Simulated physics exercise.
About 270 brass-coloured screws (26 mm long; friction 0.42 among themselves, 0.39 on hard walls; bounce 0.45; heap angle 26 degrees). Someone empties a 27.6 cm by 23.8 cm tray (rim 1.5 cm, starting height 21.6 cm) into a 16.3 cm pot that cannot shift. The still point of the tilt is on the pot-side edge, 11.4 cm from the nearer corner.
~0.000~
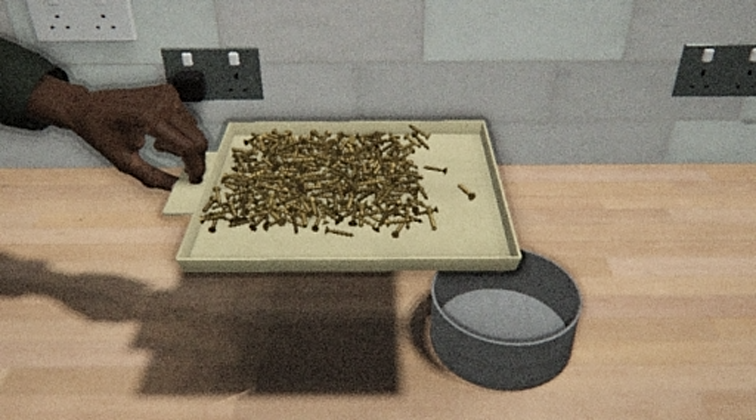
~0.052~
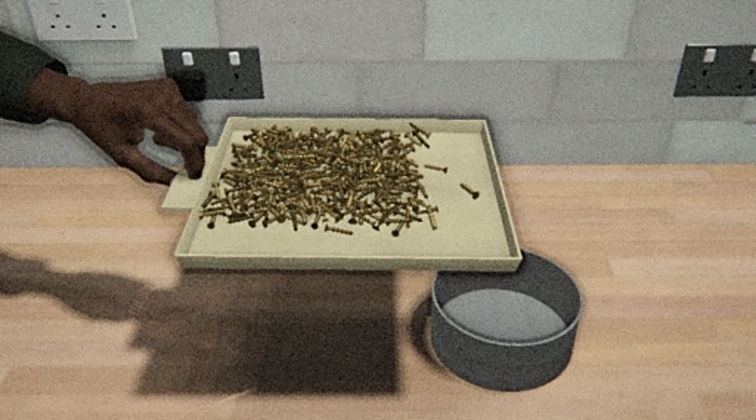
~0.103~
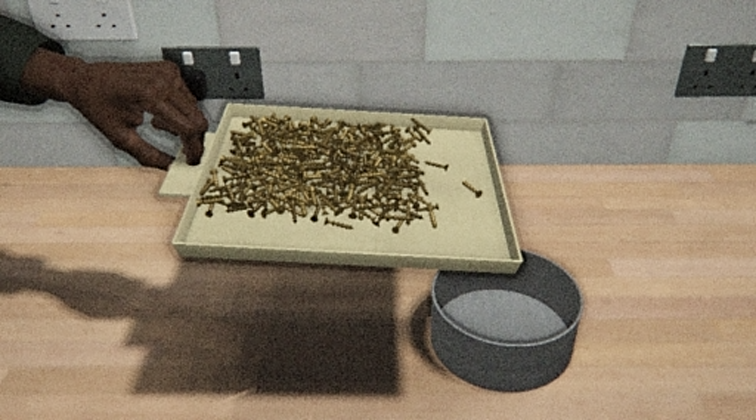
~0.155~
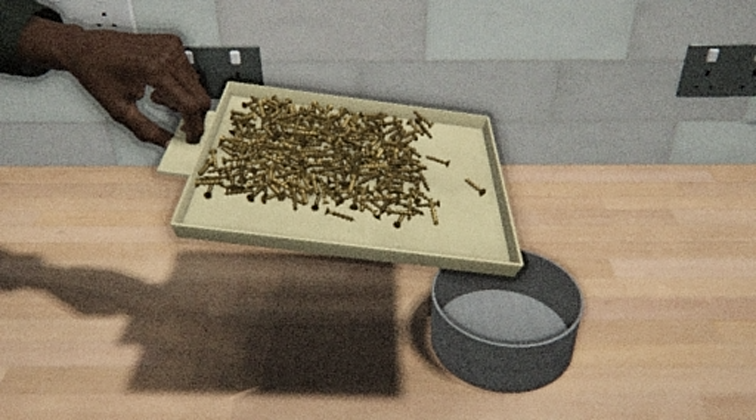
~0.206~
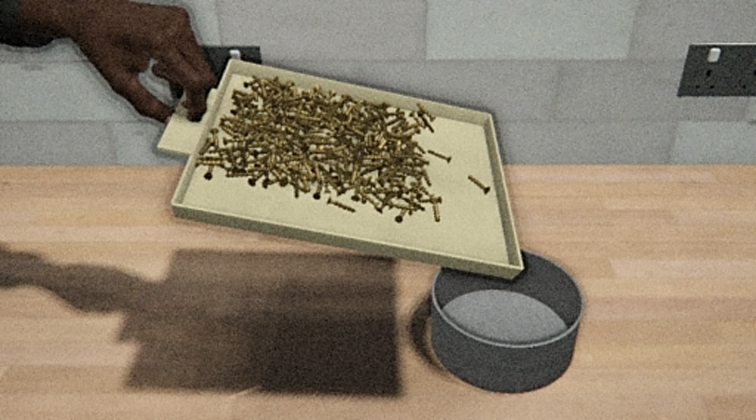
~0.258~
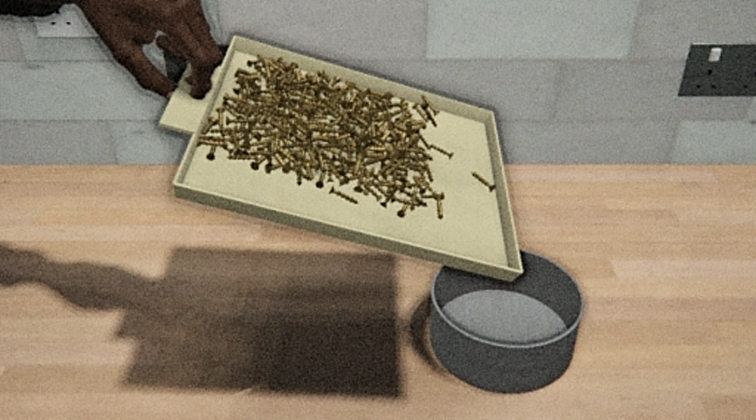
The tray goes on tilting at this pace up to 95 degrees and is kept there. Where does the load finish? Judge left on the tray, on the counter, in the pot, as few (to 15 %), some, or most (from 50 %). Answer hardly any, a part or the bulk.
Tray hardly any, counter the bulk, pot a part.
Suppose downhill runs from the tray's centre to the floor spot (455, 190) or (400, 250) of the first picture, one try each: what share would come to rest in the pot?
Some 45 and 0 per cent.
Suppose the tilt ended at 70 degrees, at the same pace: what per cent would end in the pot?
Then about 20 per cent.
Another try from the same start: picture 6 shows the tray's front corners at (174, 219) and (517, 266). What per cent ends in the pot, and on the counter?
Pot 35, counter 65.
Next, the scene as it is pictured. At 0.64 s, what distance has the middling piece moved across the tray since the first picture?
About 13 cm.
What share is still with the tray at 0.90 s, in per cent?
Some 10 per cent of the load.
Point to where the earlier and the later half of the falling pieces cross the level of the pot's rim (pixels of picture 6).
At about (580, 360), then at (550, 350).
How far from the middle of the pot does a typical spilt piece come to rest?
Roughly 16 cm.
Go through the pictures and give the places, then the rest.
In the first frame, tray tilt 0 degrees, front corners at (181, 257) and (516, 255); middle of the pieces at (323, 178); pot at (506, 291).
In the second frame, tray tilt 1 degrees, front corners at (180, 253) and (517, 256); middle of the pieces at (323, 175).
In the third frame, tray tilt 4 degrees, front corners at (178, 241) and (517, 259), lowest corner right front; middle of the pieces at (323, 167).
In the fourth frame, tray tilt 9 degrees, front corners at (176, 222) and (518, 262), lowest corner right front; middle of the pieces at (325, 155).
In the fifth frame, tray tilt 14 degrees, front corners at (177, 202) and (518, 265), lowest corner right front; middle of the pieces at (327, 142).
In the sixth frame, tray tilt 19 degrees, front corners at (179, 182) and (518, 269), lowest corner right front; middle of the pieces at (331, 130); pot at (507, 292). Its pace works out near 95 degrees a second.
After 0.64 s, tilt 56 degrees; the tray holds 100 %, the pot 0 %.
Then, at 0.90 s, tilt 81 degrees; the tray holds 10 %, the pot 15 %.
Then, at 1.26 s, tilt 95 degrees; the tray holds 0 %, the pot 25 %.
By 2.1 s all is still; tray 0 %, counter 75 %, pot 25 %.
